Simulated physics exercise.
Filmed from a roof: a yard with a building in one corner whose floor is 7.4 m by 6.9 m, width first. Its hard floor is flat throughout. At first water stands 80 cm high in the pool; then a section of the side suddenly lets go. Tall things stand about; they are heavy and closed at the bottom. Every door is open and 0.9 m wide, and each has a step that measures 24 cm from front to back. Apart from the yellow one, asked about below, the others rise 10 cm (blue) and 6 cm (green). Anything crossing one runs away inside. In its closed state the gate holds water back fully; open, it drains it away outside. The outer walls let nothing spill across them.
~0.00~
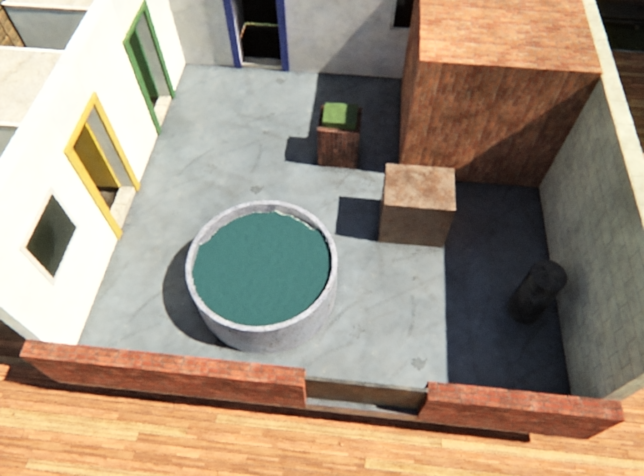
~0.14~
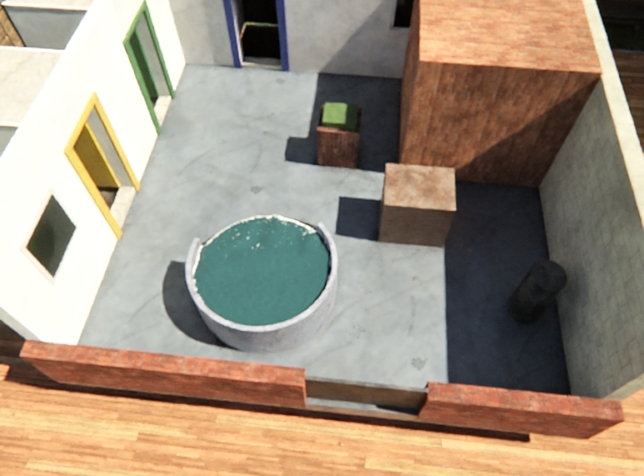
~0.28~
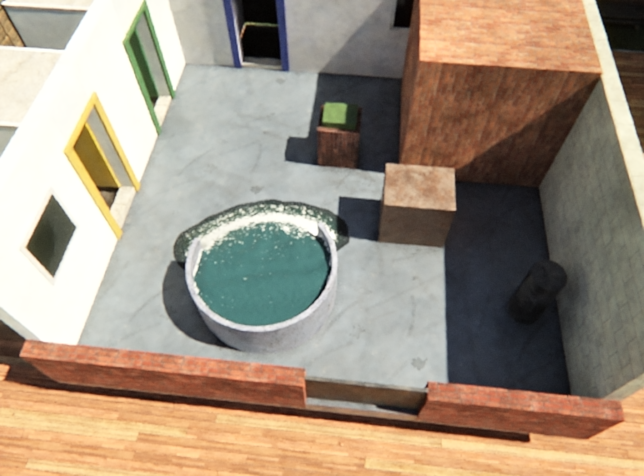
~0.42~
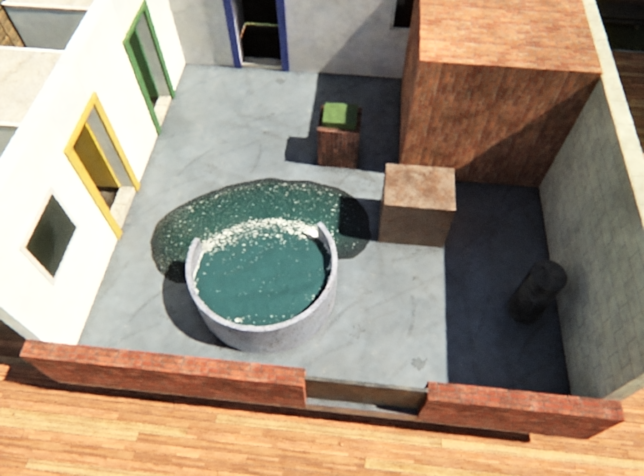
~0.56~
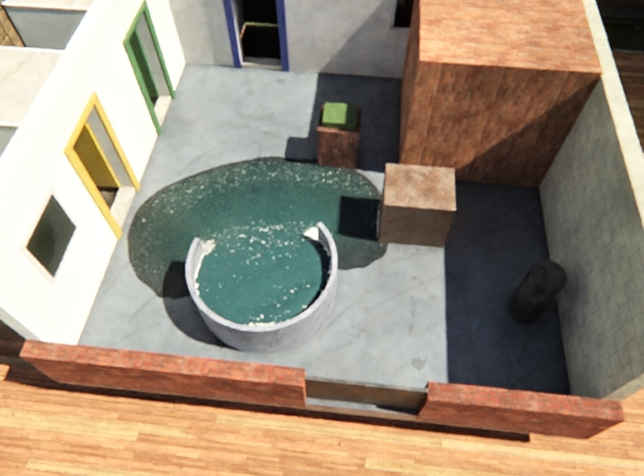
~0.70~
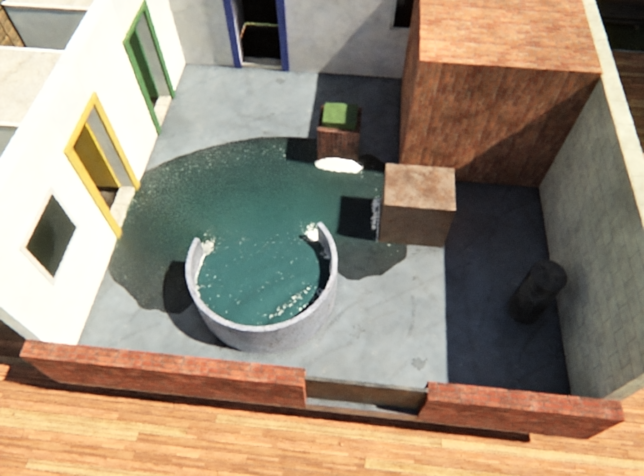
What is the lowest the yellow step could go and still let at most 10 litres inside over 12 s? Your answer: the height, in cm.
About 17 cm.
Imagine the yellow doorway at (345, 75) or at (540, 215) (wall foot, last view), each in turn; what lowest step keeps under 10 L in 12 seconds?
First place around 16 cm, second around 8.0 cm.
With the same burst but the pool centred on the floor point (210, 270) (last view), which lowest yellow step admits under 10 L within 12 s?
I'd put it at close to 32 cm.
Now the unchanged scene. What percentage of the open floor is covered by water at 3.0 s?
Some 65 per cent is wet.
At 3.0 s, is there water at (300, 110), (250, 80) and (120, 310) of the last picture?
Point by point: Soaked, then soaked, then soaked.
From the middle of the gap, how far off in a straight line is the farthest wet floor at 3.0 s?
Around 5.2 m out.
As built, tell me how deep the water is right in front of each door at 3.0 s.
Blue door 29 cm, green door 11 cm, yellow door 9 cm.
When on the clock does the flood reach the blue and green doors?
Front arrival - blue: 1.4 s; green: 1.1 s.
After 1.4 s water covers 50 % of the floor, deepest (32 cm) near (326, 169); 21 cm at the yellow door, 17 litres in over its 13 cm step.
After 3.0 s water covers 65 % of the floor, deepest (34 cm) near (183, 93); 9 cm at the yellow door, 34 litres in over its 13 cm step.
After 12.0 s water covers 100 % of the floor, deepest (10 cm) near (99, 287); 7 cm at the yellow door, 34 litres in over its 13 cm step.
At the yellow door as built, the water arrived by 0.7 s and peaked near 21 cm at 1.4 s.
With a step of 15 cm, 22 litres would have come in within the 12 s; with 20 cm, 3 litres. So under 10 litres takes about 17 cm.
